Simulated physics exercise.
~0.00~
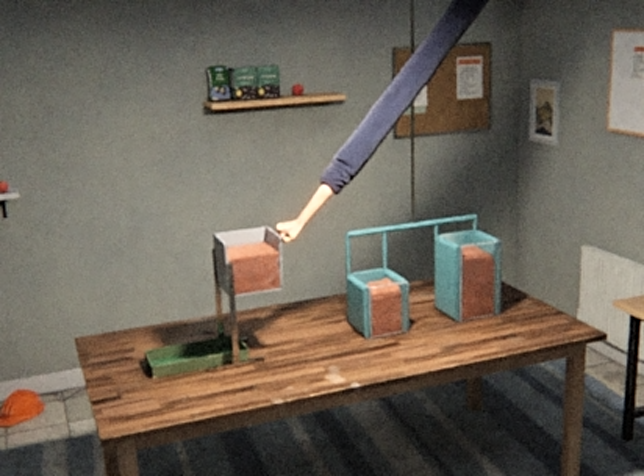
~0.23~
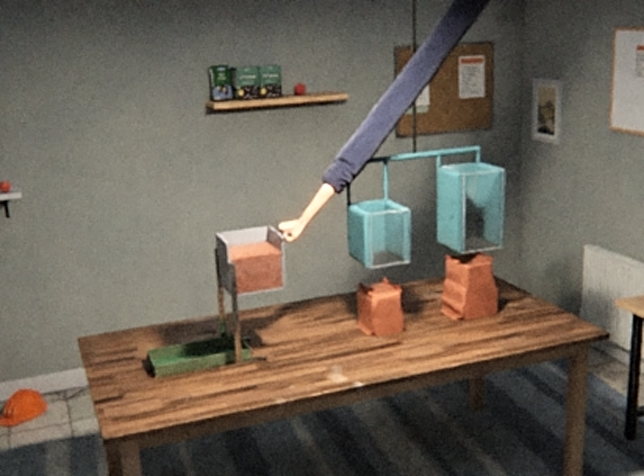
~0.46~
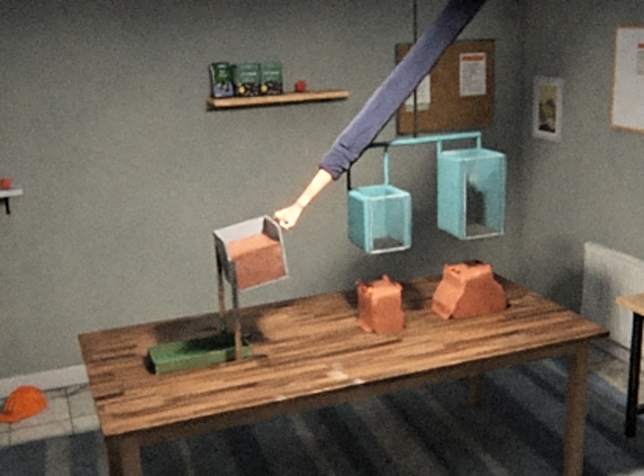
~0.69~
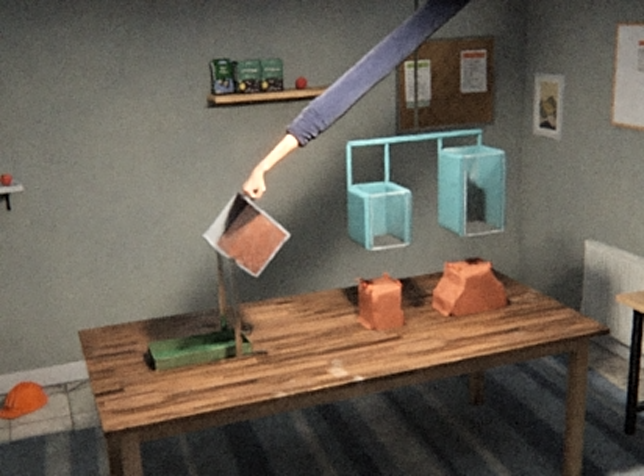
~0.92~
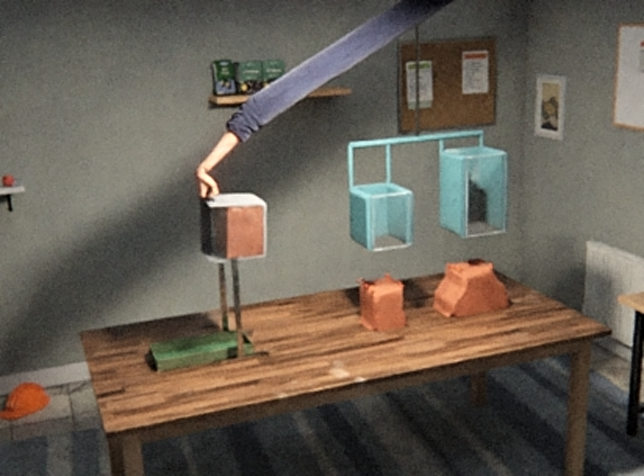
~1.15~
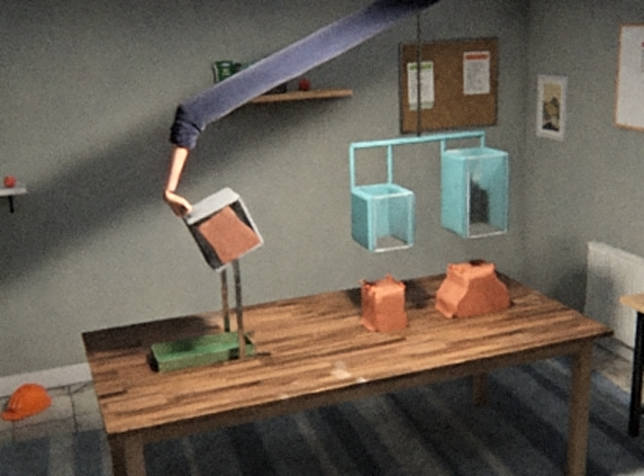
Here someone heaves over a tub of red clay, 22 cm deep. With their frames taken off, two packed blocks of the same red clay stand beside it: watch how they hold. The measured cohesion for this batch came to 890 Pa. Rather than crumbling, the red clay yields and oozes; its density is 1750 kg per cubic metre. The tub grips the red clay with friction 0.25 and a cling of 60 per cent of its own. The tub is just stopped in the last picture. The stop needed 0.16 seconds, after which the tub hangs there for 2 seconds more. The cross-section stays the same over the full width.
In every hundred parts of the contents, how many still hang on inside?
About 12 in every hundred.
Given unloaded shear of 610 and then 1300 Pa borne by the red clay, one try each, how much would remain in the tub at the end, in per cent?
About 10 % first, about 16 % second.
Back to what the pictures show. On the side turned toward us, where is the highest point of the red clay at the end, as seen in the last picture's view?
It ends up highest close to (252, 236).
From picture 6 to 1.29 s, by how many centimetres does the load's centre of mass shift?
8 cm.
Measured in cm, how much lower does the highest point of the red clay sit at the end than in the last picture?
Roughly 13 cm.
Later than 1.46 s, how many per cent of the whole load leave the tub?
Some 20 per cent.
By 1.29 s, the tub is at 113 degrees and holds 74 %.
By 1.46 s, the tub is at 113 degrees and holds 35 %.
By 1.63 s, the tub is at 113 degrees and holds 12 %.
By 1.80 s, the tub is at 113 degrees and holds 12 %.
By 3.15 s, at the end, the tub is at 113 degrees and holds 12 %.
